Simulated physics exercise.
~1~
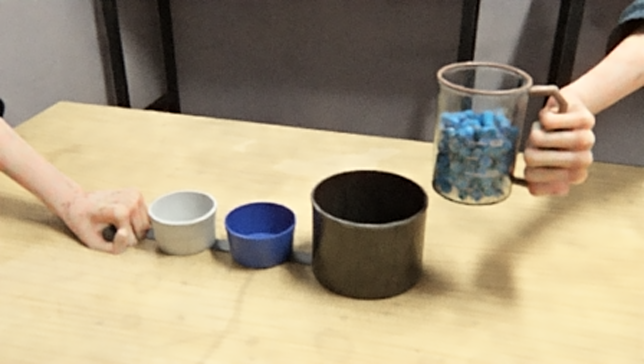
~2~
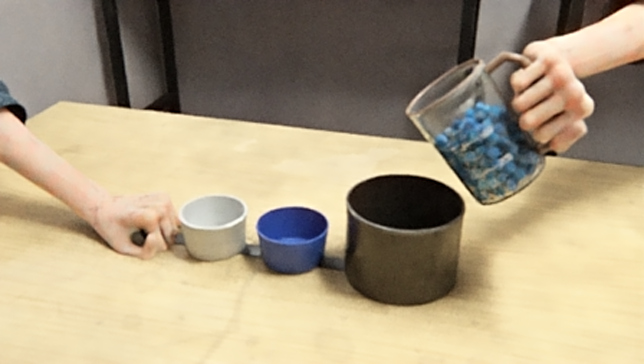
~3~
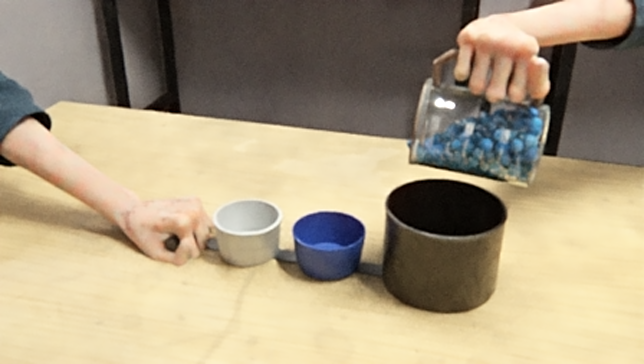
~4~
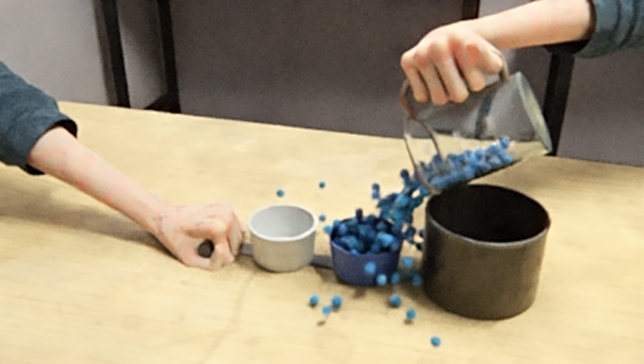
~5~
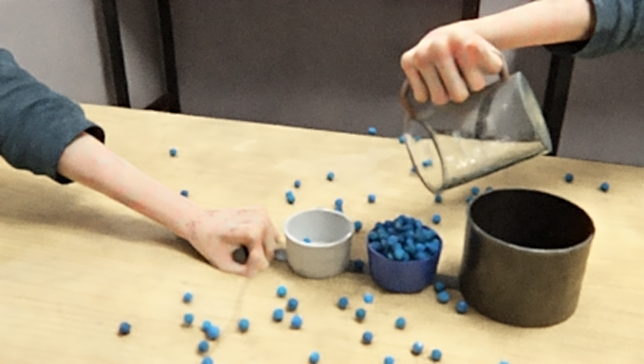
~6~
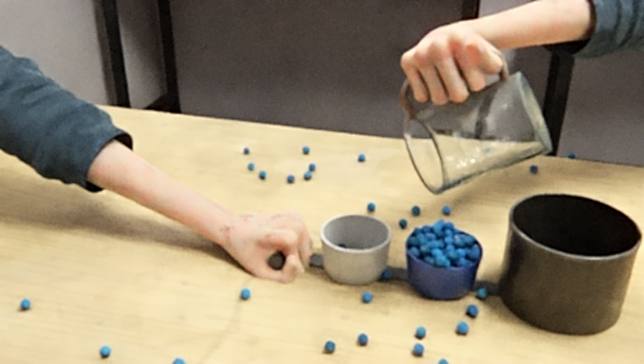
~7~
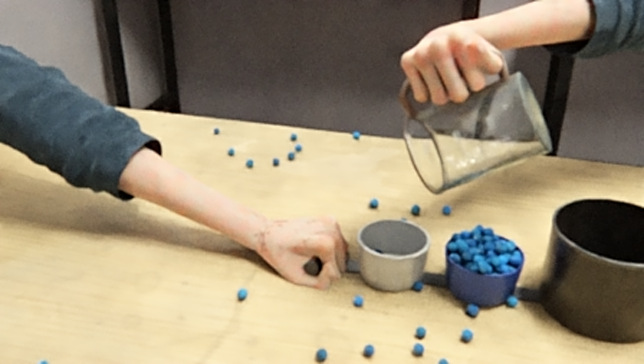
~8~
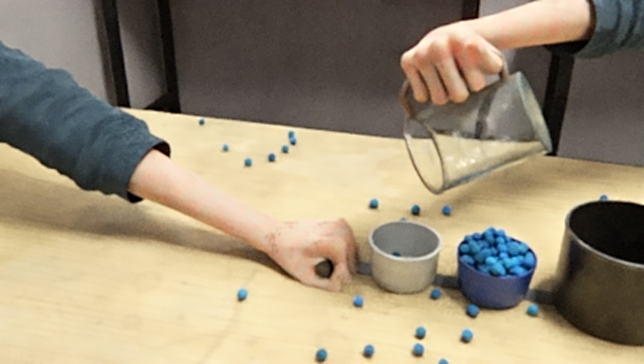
Small blue balls tumbled from a clear jug tipped by one hand, heaping in the blue dish and scattering over the table, while another hand slid the joined white dish, blue dish and black pot rightward; the jug ended empty, still tipped.
